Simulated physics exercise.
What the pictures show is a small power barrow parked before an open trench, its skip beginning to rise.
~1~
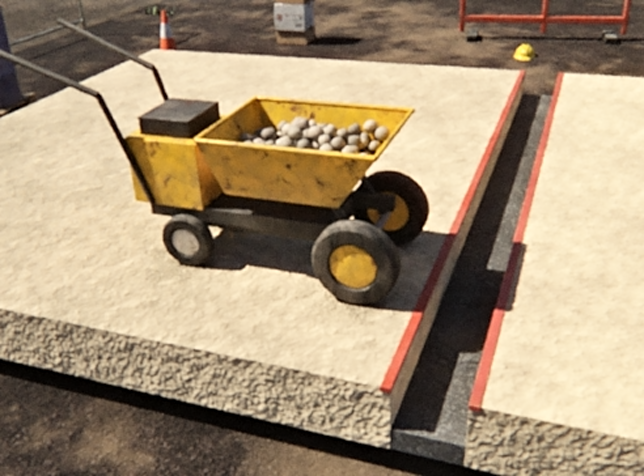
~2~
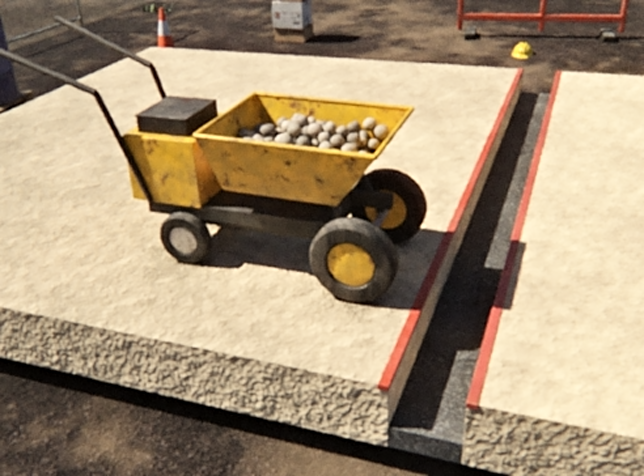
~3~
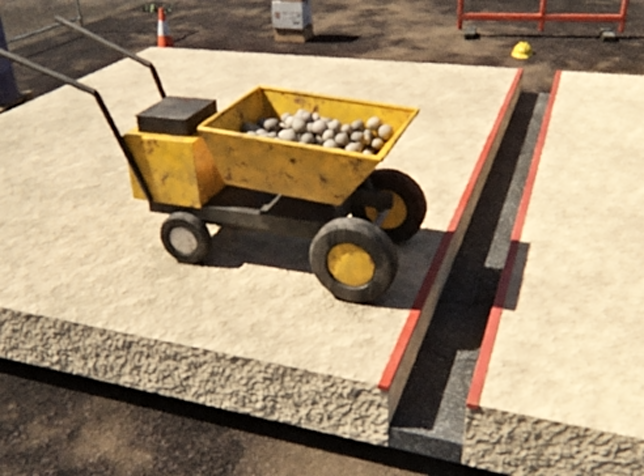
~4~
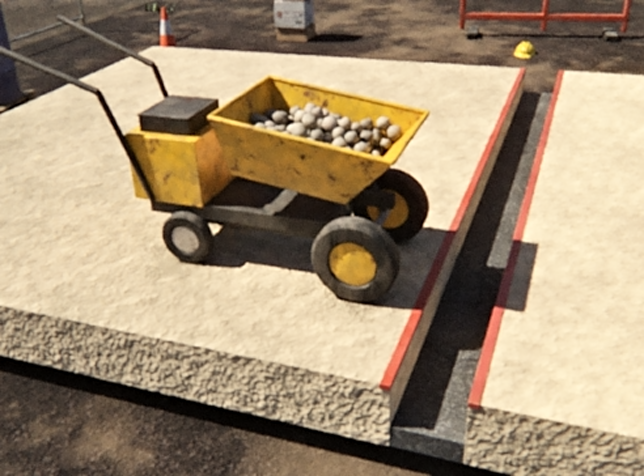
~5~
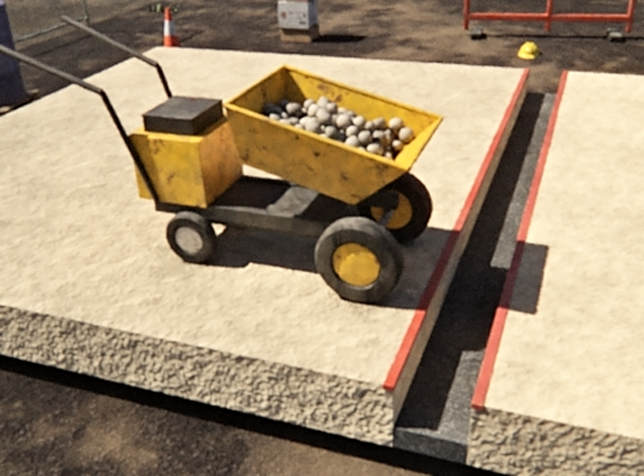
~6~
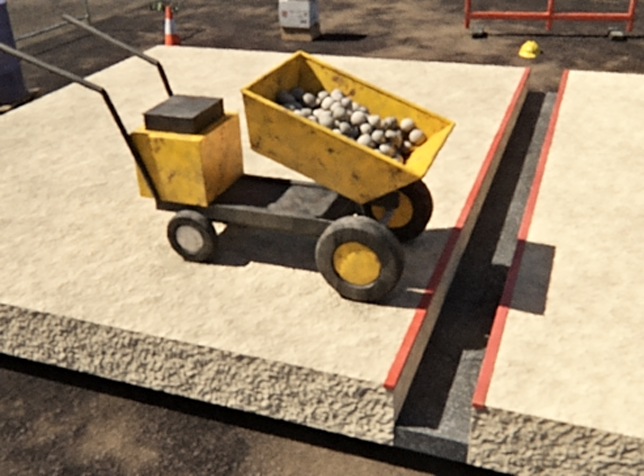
On a sunlit paved yard, seen from above and to one side, two pale rough-edged slabs lie with a narrow dark trench between them. A yellow power barrow with black handles and dark tyres stands on the left slab, its skip holding grey and brown pebbles near the trench's red edges. The skip starts level, then tilts up steadily at the back towards the right, while the wheels stay put and the view shifts only very slightly.
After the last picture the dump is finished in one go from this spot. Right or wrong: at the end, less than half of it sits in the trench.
Right.
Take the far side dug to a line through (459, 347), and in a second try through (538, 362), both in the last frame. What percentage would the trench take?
The share would be 0 % first and 80 % second.
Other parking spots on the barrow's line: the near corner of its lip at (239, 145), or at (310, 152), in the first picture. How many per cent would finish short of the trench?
The first spot yields roughly 60 percent, the second roughly 0 percent.
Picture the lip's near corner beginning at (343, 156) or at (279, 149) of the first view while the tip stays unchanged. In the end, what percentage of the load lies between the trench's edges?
First spot: 70 %, second spot: 80 %.
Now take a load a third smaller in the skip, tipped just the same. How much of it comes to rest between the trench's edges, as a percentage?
I'd say close to 20 per cent of it.
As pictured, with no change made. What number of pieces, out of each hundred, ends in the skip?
Around 0 in a hundred.
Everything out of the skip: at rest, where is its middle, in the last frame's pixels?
Last view, centre at rest - approx. (552, 287).
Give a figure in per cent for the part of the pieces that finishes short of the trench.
0 per cent.
Soon, skip tipped steeply; all in the skip.
A while on, skip tipped right over; about two thirds in the skip; a small part in or heaped over the trench; about a quarter beyond it; a small part falling.
Towards the end, skip tipped right over; a stray few in the skip; about a quarter in or heaped over the trench; most beyond it.
Finally, skip tipped right over; about a quarter in or heaped over the trench; most beyond it.
